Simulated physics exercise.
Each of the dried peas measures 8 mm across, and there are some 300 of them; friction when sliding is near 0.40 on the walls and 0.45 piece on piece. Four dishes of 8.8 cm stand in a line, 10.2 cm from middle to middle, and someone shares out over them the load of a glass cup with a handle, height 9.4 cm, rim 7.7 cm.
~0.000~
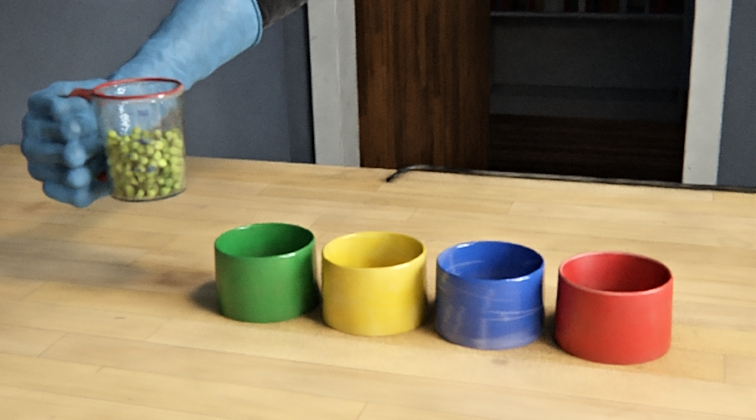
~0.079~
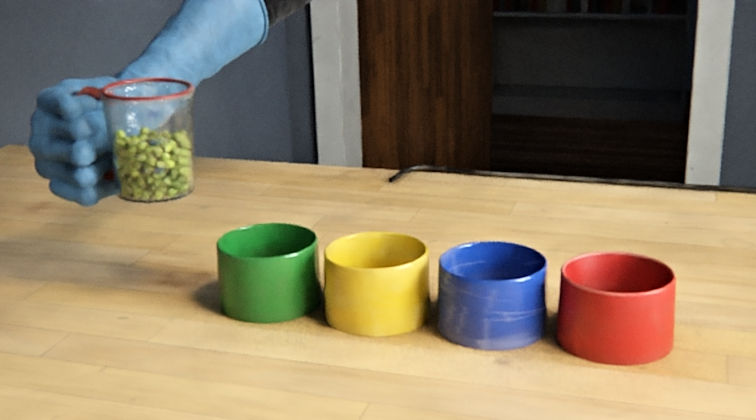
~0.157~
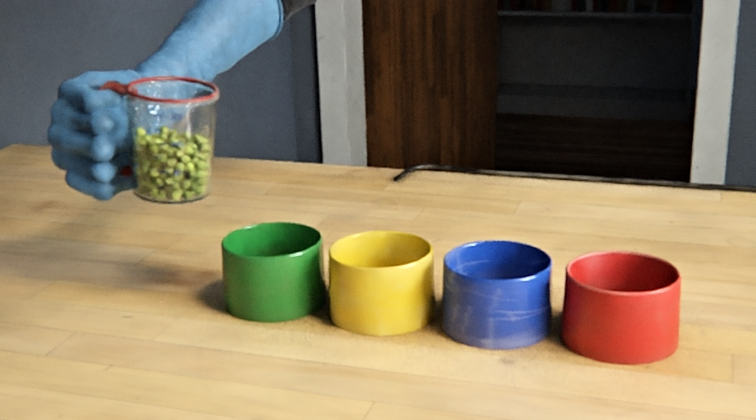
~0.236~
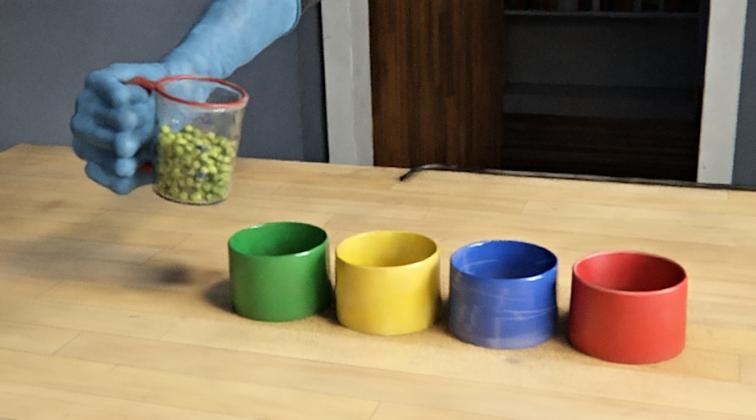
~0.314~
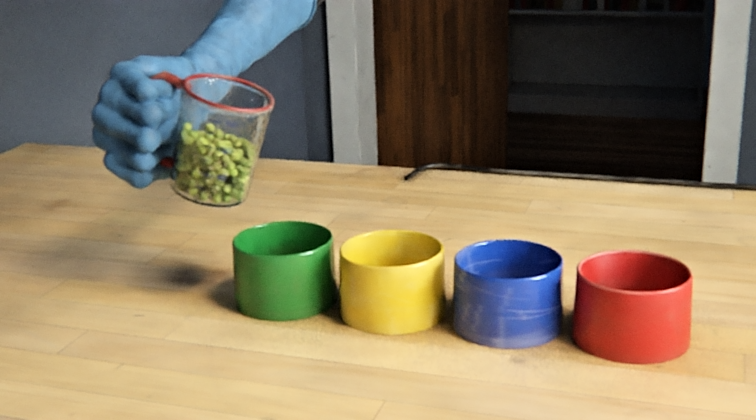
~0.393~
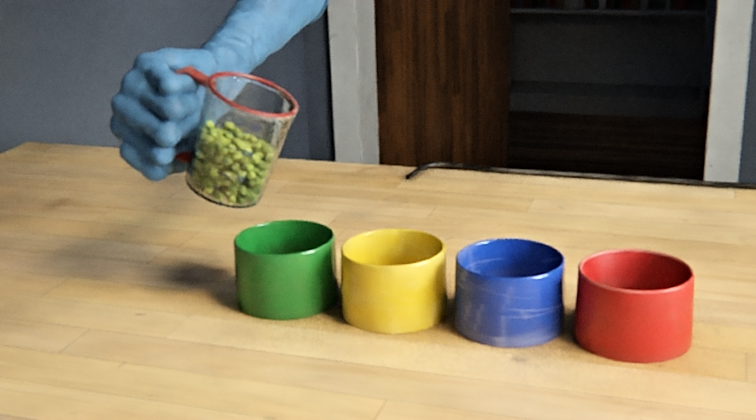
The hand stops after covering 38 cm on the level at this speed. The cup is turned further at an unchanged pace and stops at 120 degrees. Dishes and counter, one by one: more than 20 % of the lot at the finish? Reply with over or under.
Red dish over, blue dish under, green dish under, yellow dish under, counter under.
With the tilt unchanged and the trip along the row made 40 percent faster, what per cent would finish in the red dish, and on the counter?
In that case: Red 100, and counter 0.
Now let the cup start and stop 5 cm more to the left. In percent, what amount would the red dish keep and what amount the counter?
Shares would be red 80 and counter 10.
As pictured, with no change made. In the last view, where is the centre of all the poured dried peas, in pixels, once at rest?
Approximately (643, 312) in the last picture.
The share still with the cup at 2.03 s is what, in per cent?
Around 0 in a hundred.
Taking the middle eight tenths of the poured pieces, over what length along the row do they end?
Length: About 5 cm.
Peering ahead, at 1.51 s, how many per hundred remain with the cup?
Some 100 per cent.
After 1.06 s, tilt 68 degrees; cup holds 100 %.
After 1.51 s, tilt 99 degrees; cup holds 100 %.
After 2.03 s, tilt 120 degrees; cup holds 0 %, red 95 %.
In the end, at 2.7 s, red 95 %, blue 0 %, green 0 %, yellow 0 %, counter 5 %.
